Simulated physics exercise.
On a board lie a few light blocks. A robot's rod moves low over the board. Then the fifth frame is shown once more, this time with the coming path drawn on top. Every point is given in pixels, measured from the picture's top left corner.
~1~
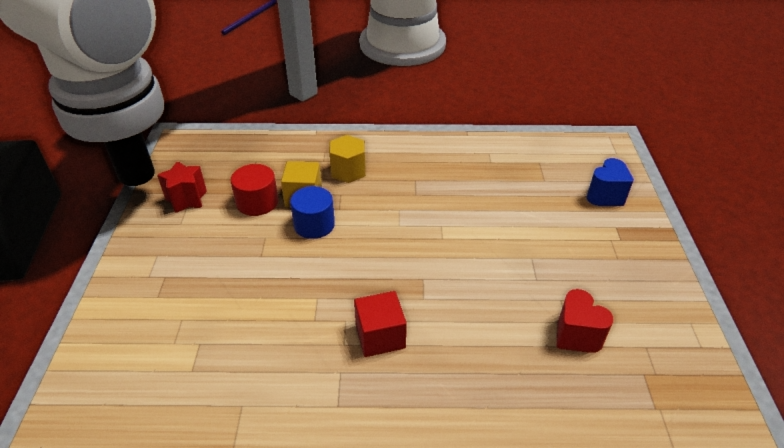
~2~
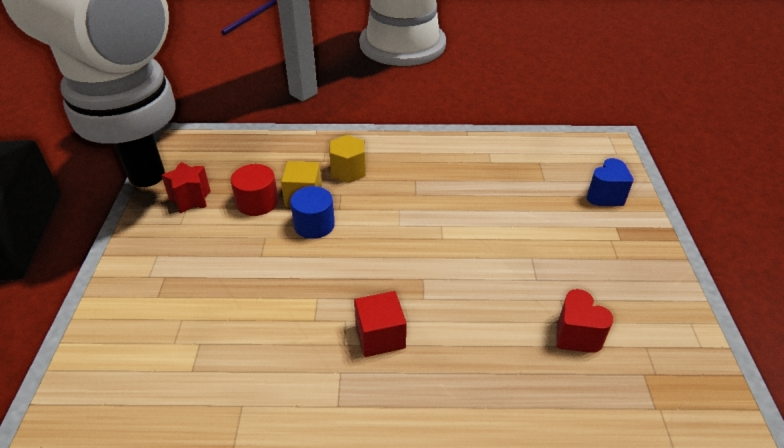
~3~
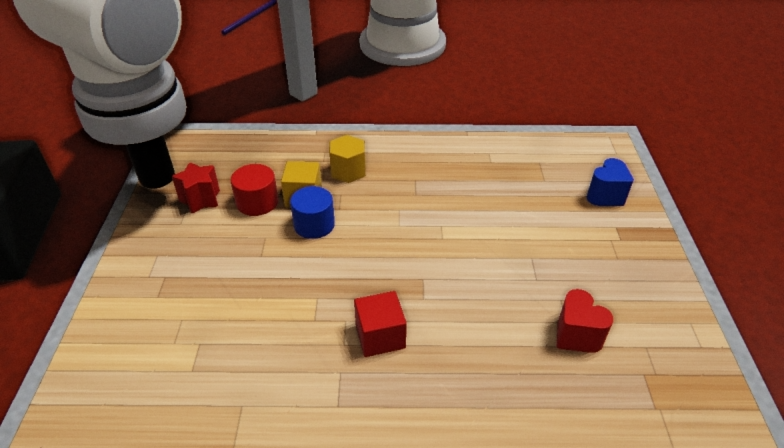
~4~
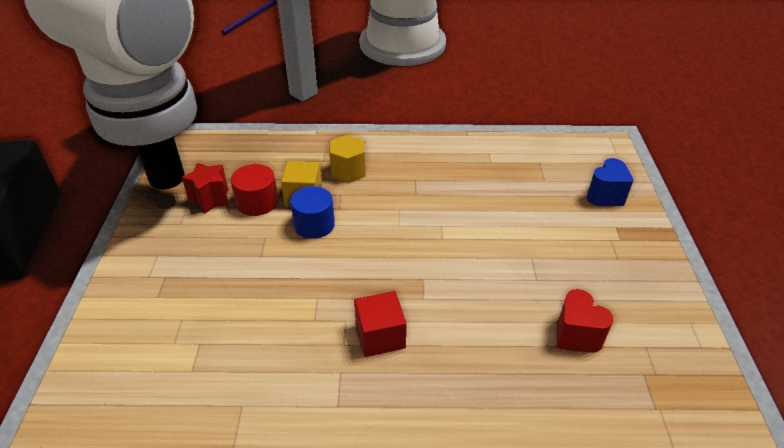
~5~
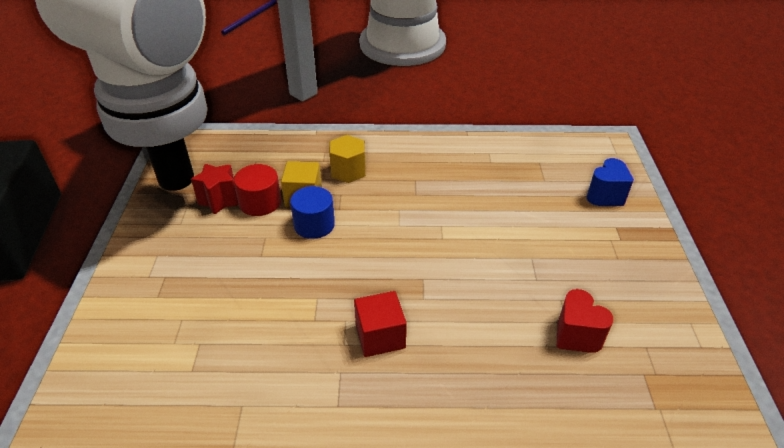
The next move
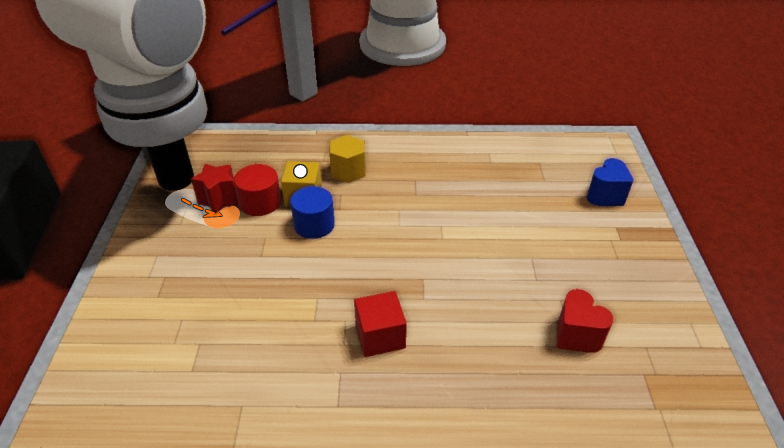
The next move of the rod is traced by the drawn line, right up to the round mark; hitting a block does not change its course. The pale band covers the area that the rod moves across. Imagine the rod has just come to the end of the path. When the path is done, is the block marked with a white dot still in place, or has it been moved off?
Moved away.
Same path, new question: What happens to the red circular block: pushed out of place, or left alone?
Once the path is done, it is somewhere new.
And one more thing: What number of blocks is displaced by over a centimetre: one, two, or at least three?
That makes 3 blocks or more.
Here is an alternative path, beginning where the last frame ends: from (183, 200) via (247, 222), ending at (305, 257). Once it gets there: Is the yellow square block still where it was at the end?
I'd say no.
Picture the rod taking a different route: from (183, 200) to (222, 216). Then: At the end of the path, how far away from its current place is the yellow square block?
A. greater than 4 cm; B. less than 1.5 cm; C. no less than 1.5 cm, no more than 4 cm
C.
The drawn path runs from (183, 200) through (195, 206) and (208, 211) to (222, 216); the dot is on the yellow square block.
What follows on the original path. Halfway along, rod at (196, 190); red star block at (232, 180), turned 15° anticlockwise; red circular block at (276, 178); yellow square block at (315, 170), turned 20° anticlockwise.
At the end, rod at (217, 197); red star block at (248, 181), turned 45° anticlockwise; red circular block at (292, 175); yellow square block at (331, 168), turned 30° anticlockwise.
